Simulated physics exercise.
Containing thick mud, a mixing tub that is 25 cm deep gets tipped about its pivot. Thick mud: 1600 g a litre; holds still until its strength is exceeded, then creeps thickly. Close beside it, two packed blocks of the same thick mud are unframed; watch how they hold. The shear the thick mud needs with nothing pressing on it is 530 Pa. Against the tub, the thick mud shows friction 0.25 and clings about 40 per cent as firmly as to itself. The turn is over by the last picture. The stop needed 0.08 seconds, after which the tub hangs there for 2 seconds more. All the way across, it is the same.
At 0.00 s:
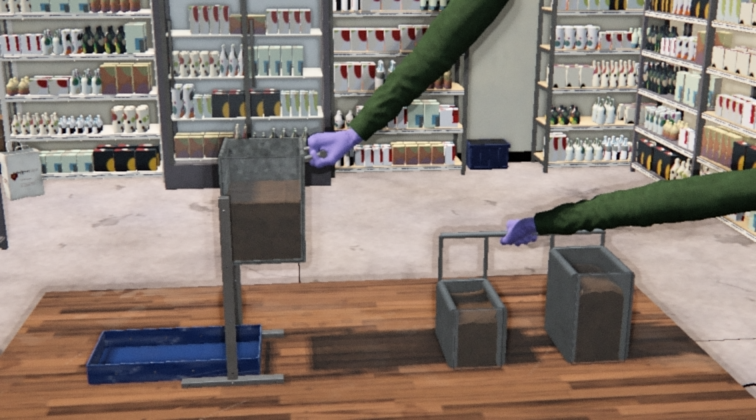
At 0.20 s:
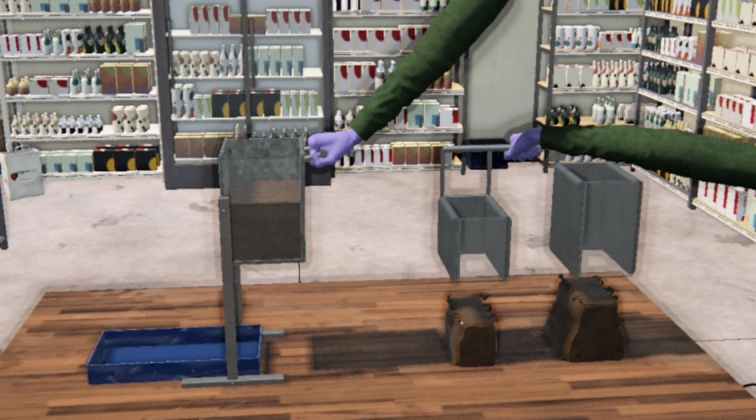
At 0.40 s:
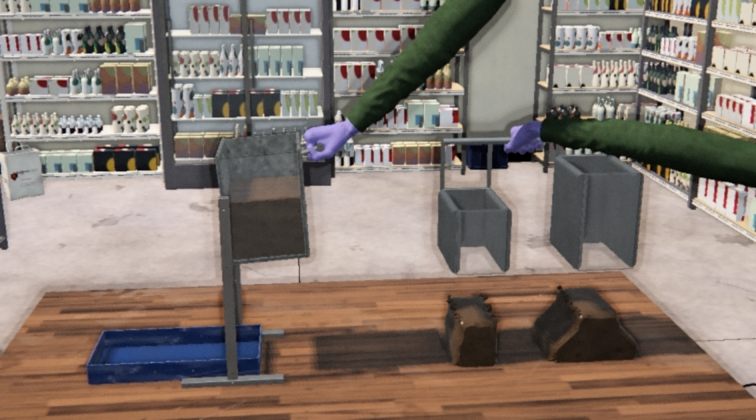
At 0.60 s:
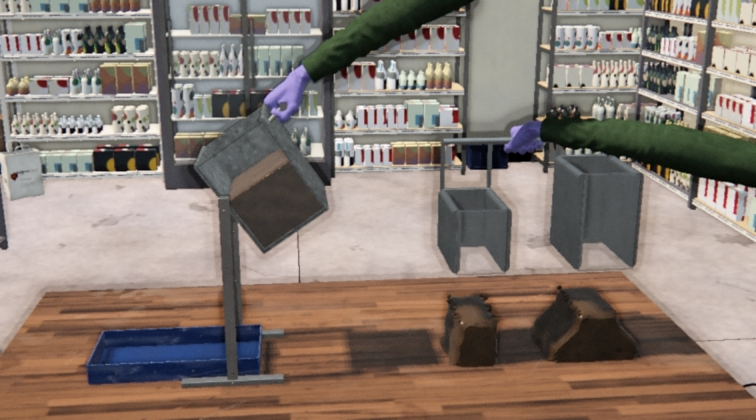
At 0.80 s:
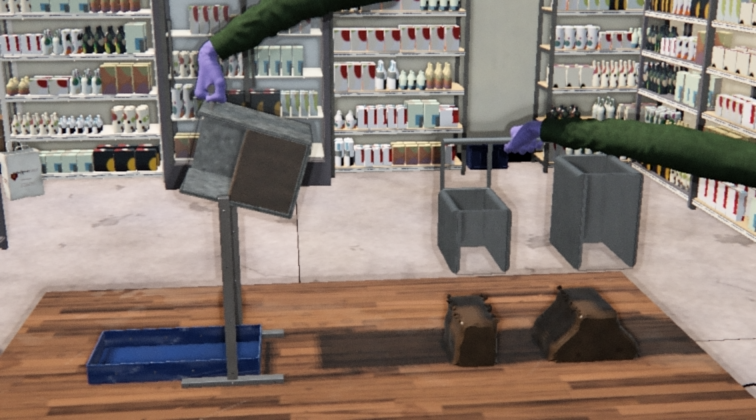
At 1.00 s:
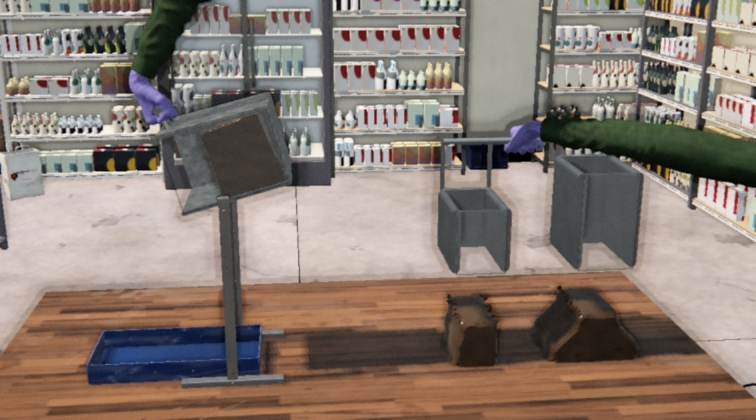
A gloved hand lifted two metal molds off two dark mud blocks, which slumped, the right one more, before another gloved hand turned a raised tub of mud leftward onto its side above a blue tray.
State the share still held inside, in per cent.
Roughly 0 per cent is still held inside.
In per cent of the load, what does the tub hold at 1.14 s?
The tub holds around 100 % of the load then.
After 1.14 s, the tub is at 105 degrees and holds 100 %.
After 1.31 s, the tub is at 105 degrees and holds 68 %.
After 1.48 s, the tub is at 105 degrees and holds 41 %.
After 1.65 s, the tub is at 105 degrees and holds 16 %.
After 3.00 s, the tub is at 105 degrees and holds 0 %.
